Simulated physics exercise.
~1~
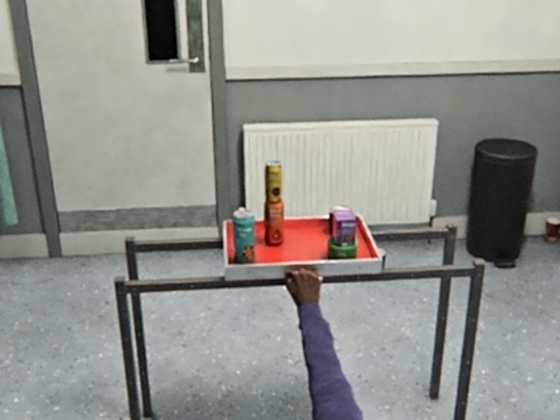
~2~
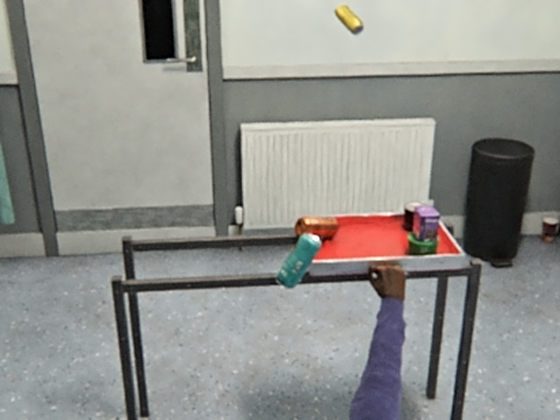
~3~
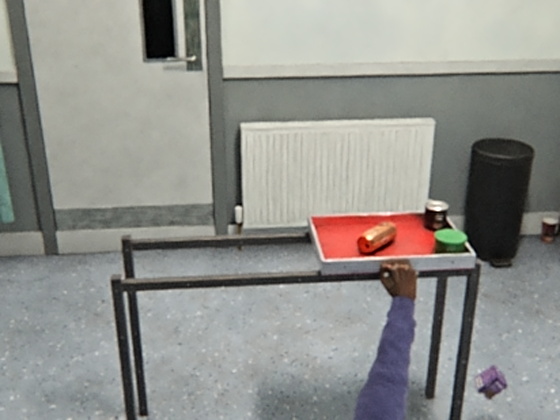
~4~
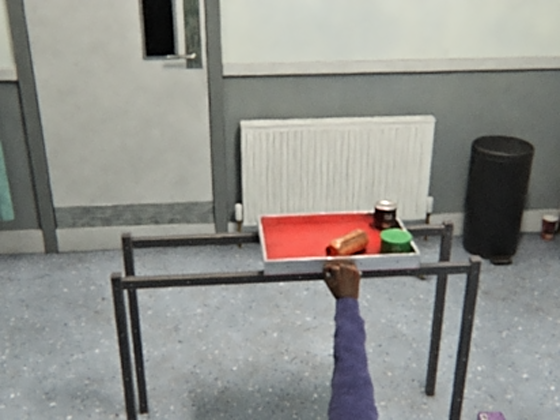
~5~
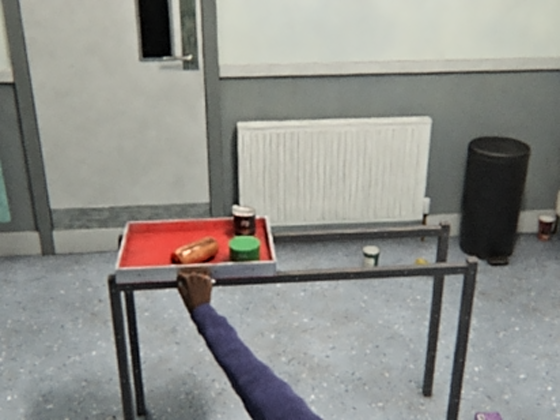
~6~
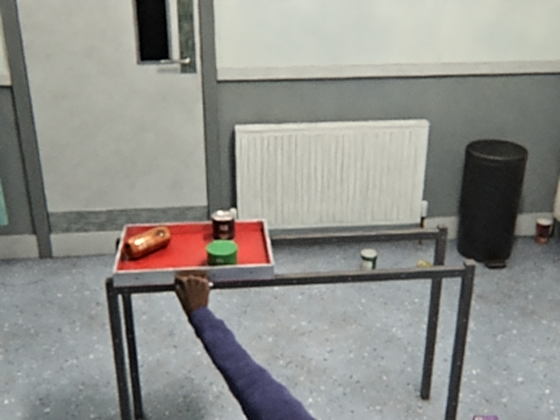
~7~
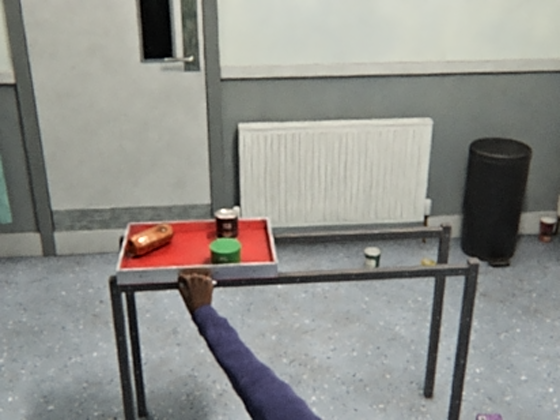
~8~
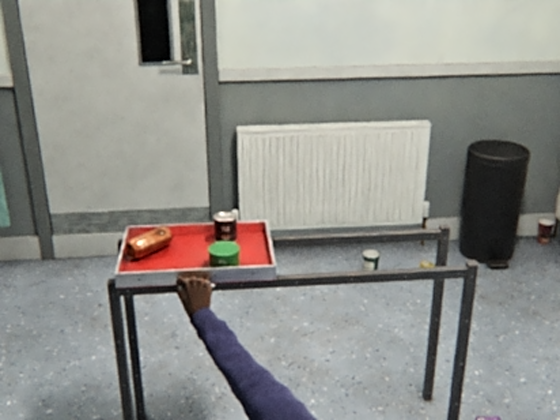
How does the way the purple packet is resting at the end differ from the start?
At the start the purple packet stands upright on the tray. By the end it is lying on its side on the floor at the lower right.
